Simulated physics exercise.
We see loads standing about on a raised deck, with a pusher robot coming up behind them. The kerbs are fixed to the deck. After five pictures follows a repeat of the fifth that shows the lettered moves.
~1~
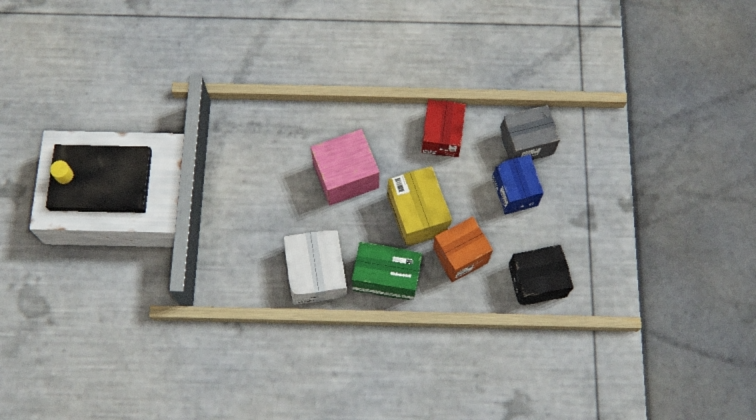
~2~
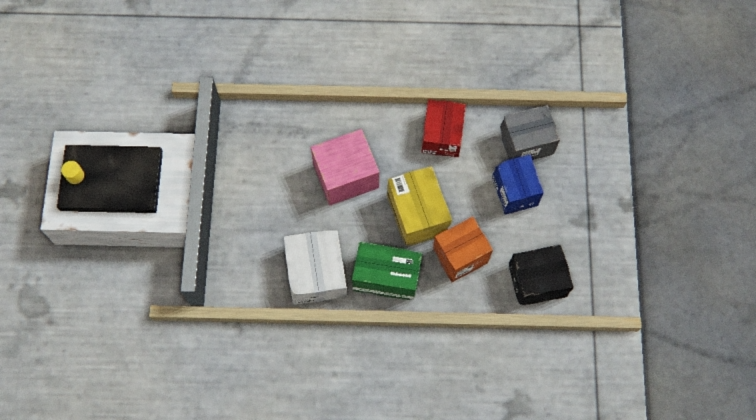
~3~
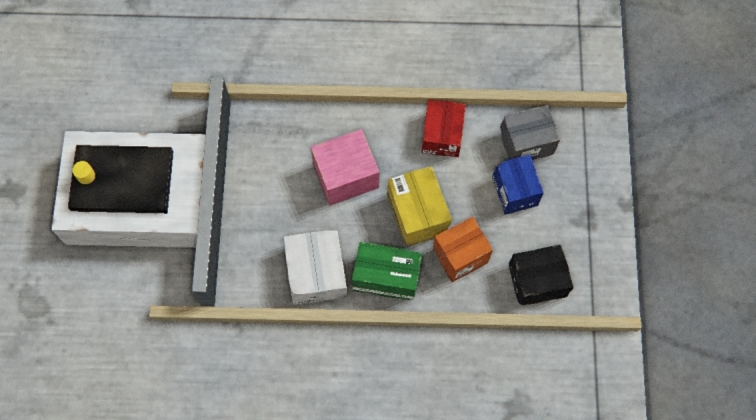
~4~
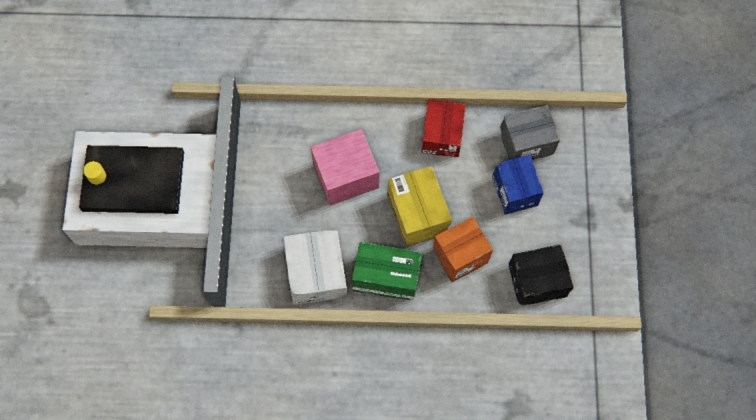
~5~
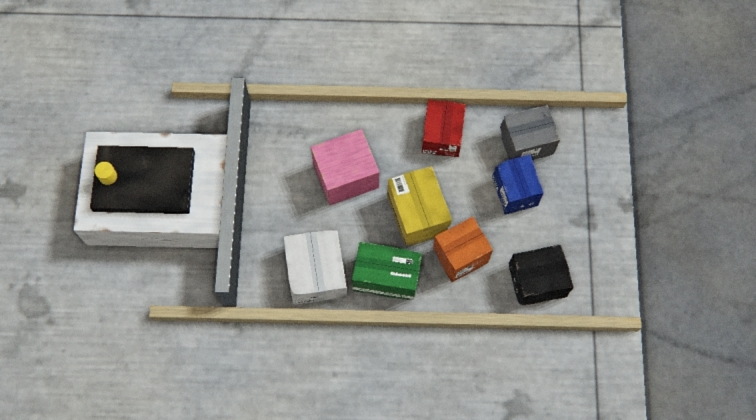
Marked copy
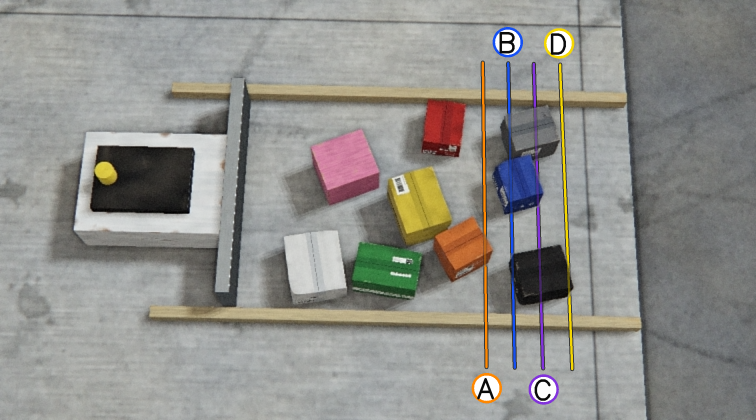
A white pusher robot with a black top, a yellow knob and a wide grey blade sits at the left of a grey concrete deck, seen from high above. Between two wooden rails lie pink, white, green, yellow, red and orange boxes, with blue, grey and black ones farther right. The robot creeps steadily rightward, narrowing the gap to the motionless boxes without touching them, while the camera stays still.
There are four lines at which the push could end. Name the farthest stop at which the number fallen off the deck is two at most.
As far as mark C.
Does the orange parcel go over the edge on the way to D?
Yes.
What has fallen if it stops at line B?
The black parcel goes over.
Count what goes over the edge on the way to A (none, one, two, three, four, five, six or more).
The count is none.
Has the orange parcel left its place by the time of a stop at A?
Yes.
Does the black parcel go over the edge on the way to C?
By then, yes.
On the marked copy, A at (485, 207); B at (511, 208); C at (538, 208); D at (566, 209).
With C. Early on, robot (263, 182); orange parcel (487, 246); white box (376, 271).
Further on, robot (376, 184); black parcel (604, 280); orange parcel (578, 222).
At the end, robot (460, 186); black parcel over the edge; orange parcel over the edge; two fallen.
As for the rest, A is within the limit but short; B is within the limit but short; D drops six.
